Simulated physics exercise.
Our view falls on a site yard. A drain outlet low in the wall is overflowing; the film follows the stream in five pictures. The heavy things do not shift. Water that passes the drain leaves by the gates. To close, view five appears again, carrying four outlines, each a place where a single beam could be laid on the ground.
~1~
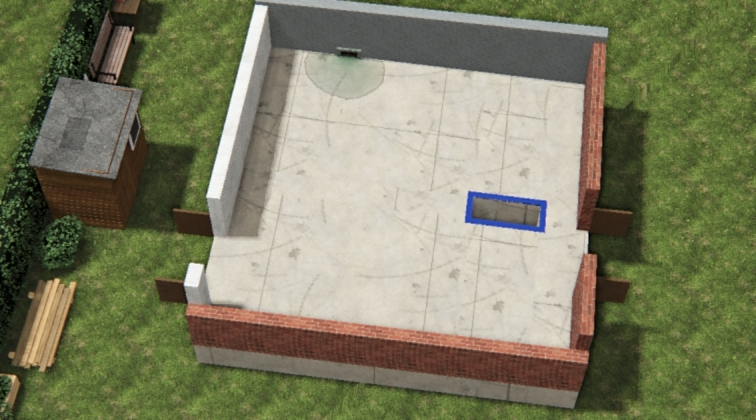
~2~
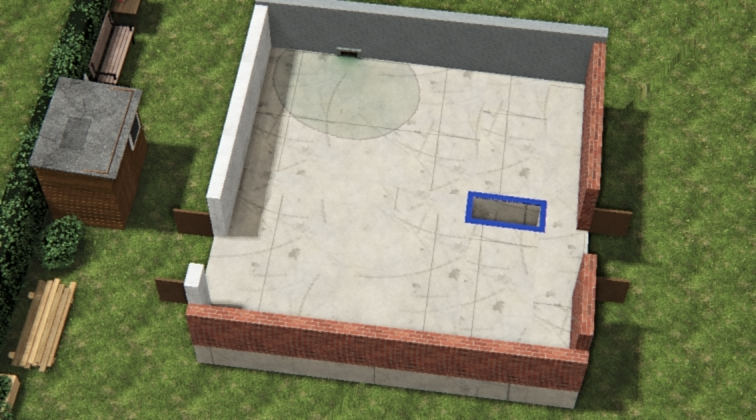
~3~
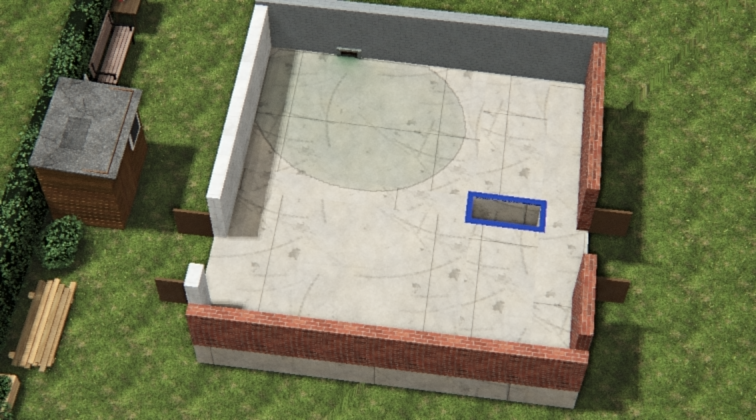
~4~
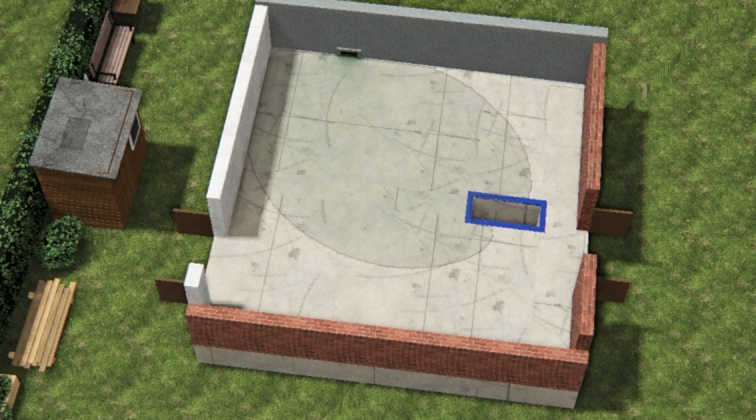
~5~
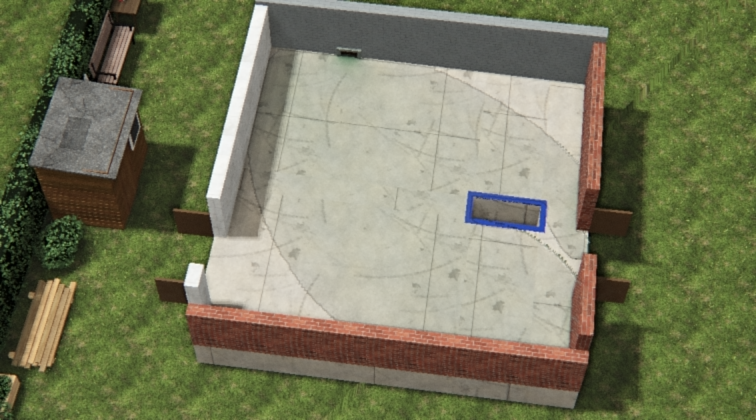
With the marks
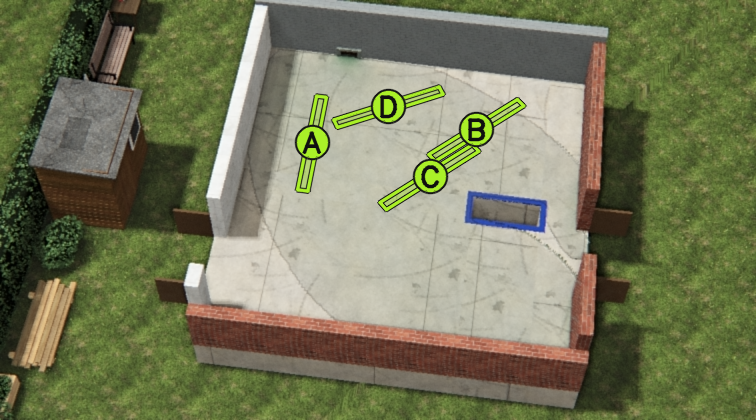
In a walled yard, water spreads from the back wall across the floor, reaching the blue-edged gully.
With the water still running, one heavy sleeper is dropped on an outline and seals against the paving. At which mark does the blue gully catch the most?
Go for A.
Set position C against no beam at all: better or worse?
It is worse.
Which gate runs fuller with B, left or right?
The right gate.
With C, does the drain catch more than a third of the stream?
No, it does not.
In lime, A from (302, 190) to (321, 96); B from (431, 157) to (520, 102); C from (383, 206) to (475, 147); D from (335, 123) to (441, 90).
With A, about 32 % of the stream goes into the blue gully, about 68 % out by the gates.
With B, about 20 % of the stream goes into the blue gully, about 80 % out by the gates.
With C, about 23 % of the stream goes into the blue gully, about 77 % out by the gates.
With D, about 22 % of the stream goes into the blue gully, about 78 % out by the gates.
